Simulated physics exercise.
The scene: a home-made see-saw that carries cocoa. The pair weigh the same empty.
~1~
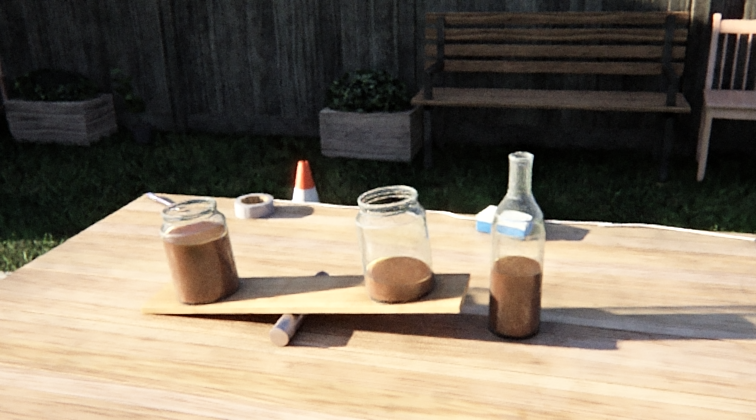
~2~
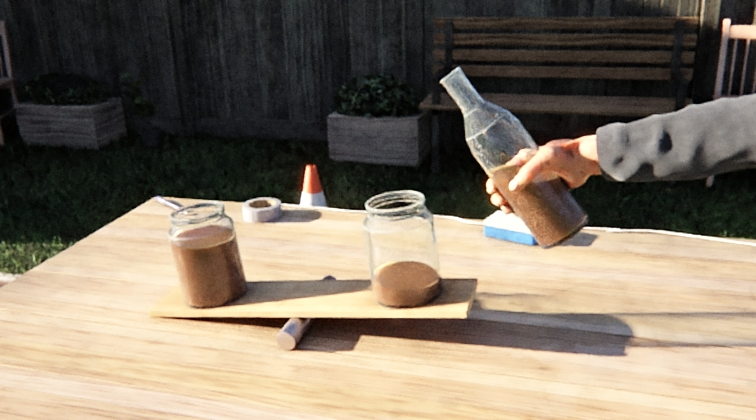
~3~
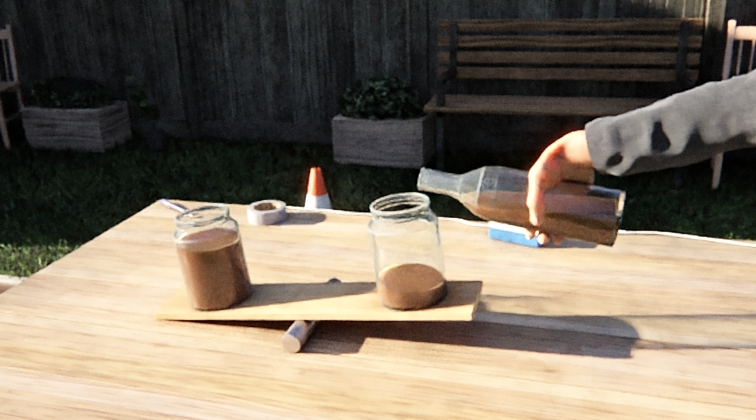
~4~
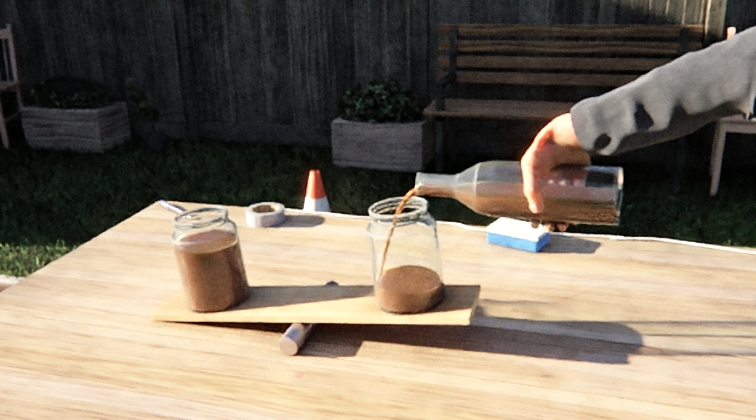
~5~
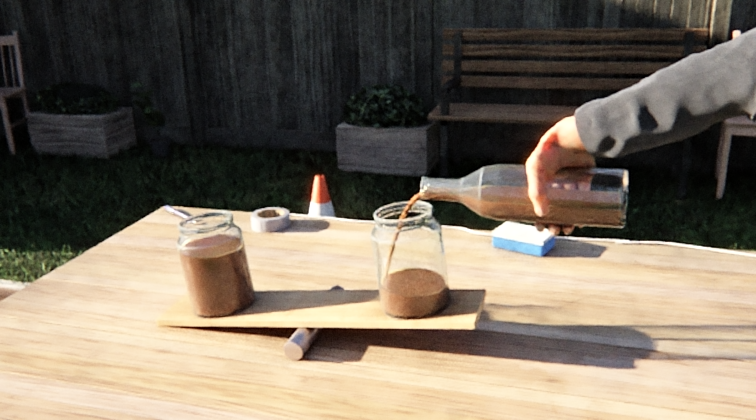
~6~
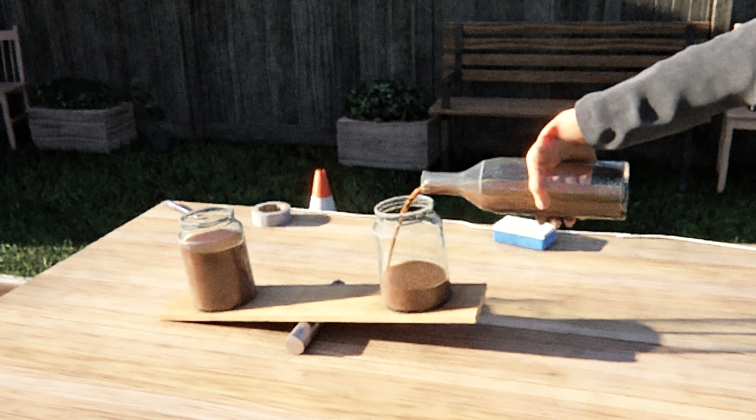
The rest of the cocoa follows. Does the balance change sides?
It stays as it is.
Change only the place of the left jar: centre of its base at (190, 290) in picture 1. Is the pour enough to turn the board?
Then: Remains as it is.
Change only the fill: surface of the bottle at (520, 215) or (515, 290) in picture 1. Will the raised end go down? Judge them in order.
In that order: Flips, remains as it is.
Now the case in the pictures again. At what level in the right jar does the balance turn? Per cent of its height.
About 65 per cent.
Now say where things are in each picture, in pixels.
In the first picture, all is still; bottle (518, 243) about a third full; right jar (394, 241) about a quarter full, raised; left jar (198, 248) about two thirds full, on the low side.
The second picture shows the hand lifts the bottle; round bar (288, 338); right jar about a quarter full, surface at (405, 275).
In the third picture, the bottle is brought over; bottle (514, 198) tipped 80° with all of its load; right jar (406, 248) about a quarter full.
In the fourth picture, a stream runs into the right jar; round bar (290, 343); right jar about a quarter full, surface at (408, 279); left jar about two thirds full, surface at (206, 241).
In the fifth picture, a stream runs into the right jar; bottle (517, 193) tipped 90° with nearly all of its load; right jar (409, 256) about a quarter full.
In the sixth picture, a stream runs into the right jar; round bar (297, 342); right jar about a quarter full, surface at (414, 274); left jar about two thirds full, surface at (212, 240).
Soon after, the right jar is about a third full; the board leans as before.
Later, the right jar is about half full; the board leans as before.
In the end, the right jar is about half full; the board leans as before.
